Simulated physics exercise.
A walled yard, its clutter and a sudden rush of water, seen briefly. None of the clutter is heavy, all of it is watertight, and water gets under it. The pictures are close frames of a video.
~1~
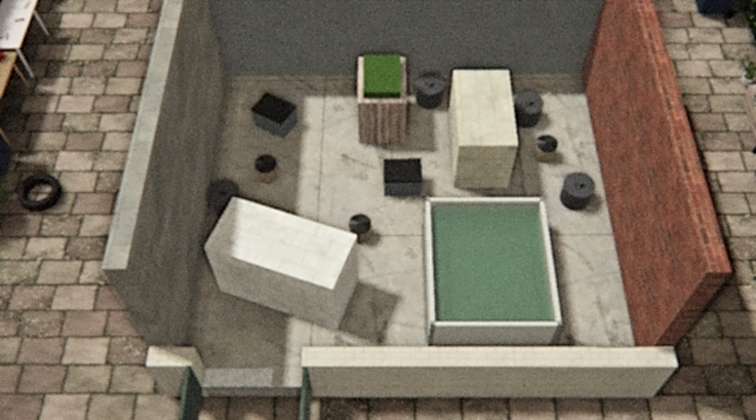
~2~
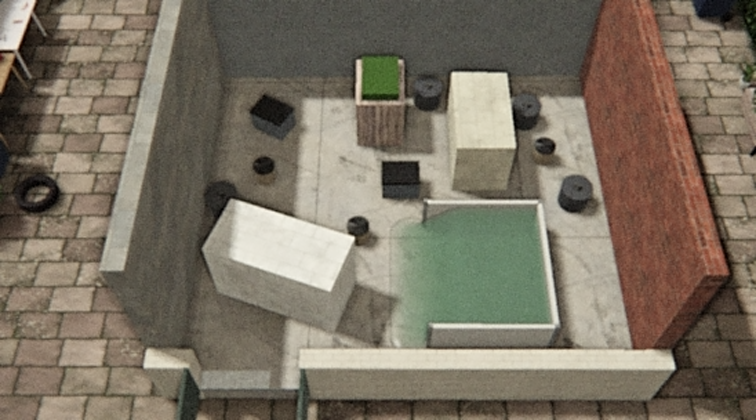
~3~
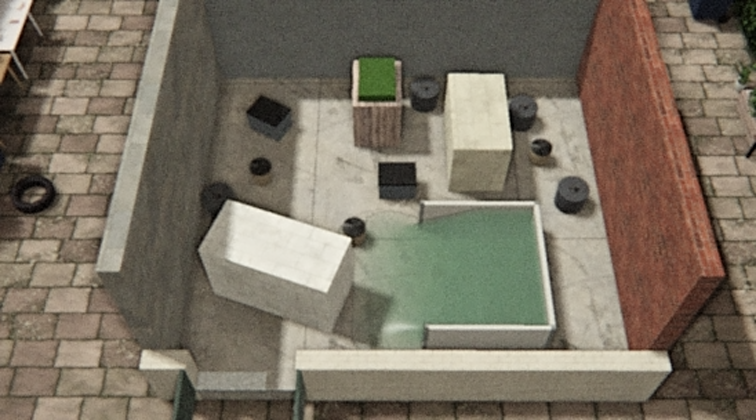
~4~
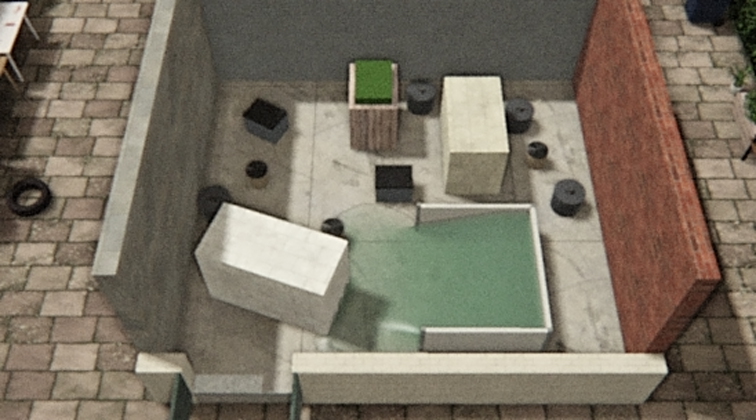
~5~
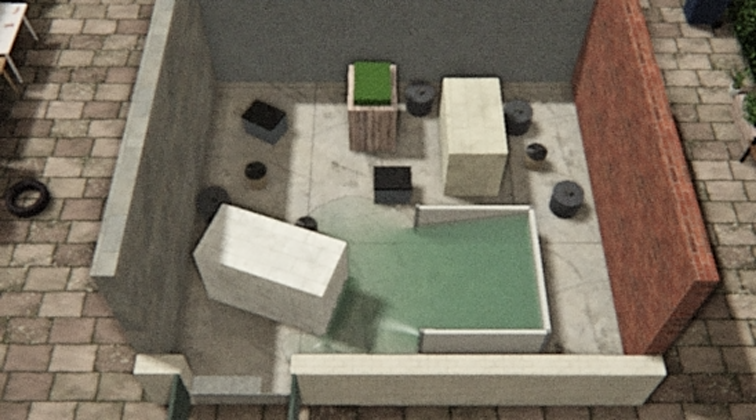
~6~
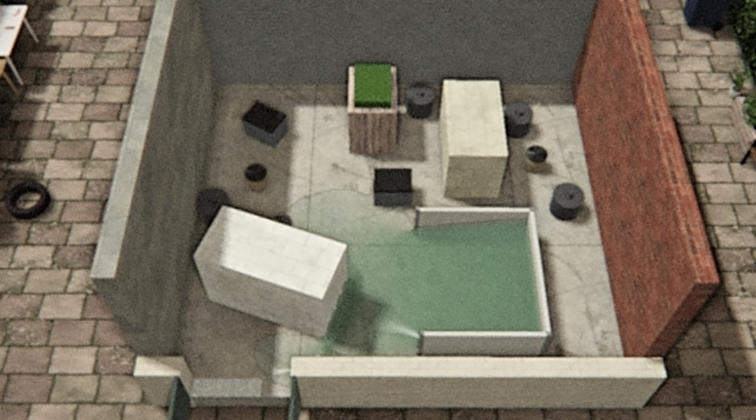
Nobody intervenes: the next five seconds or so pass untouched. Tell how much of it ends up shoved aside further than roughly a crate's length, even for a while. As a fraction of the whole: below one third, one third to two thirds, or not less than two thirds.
A third to two thirds.
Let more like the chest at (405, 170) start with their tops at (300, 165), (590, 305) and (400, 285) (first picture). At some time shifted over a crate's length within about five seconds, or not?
Item by item: Goes the distance, remains in place, goes the distance.
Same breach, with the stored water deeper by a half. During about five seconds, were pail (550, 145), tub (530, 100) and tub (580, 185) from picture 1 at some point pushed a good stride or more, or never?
Well, one by one: Not carried that far, not carried that far, not carried that far.
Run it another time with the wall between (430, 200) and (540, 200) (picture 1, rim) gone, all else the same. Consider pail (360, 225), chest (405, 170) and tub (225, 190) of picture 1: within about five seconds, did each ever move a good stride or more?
Lab note - in sequence: Never that far; made it that far; made it that far.
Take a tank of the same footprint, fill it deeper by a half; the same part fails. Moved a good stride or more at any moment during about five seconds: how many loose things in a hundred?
Close to 70 %.
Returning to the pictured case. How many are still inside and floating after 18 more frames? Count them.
My count is 4.
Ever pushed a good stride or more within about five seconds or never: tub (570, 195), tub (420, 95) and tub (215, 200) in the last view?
Object by object as listed: Kept nearby, then kept nearby, then got well clear.
A moment on, 1 of 10 are well off their spots; 0 afloat.
Next, 3 of 10 are well off their spots; 3 afloat.
Later, 4 of 10 are well off their spots; 4 afloat.
In the end, 5 of 10 are well off their spots, and 5 have been at some point; 4 afloat.
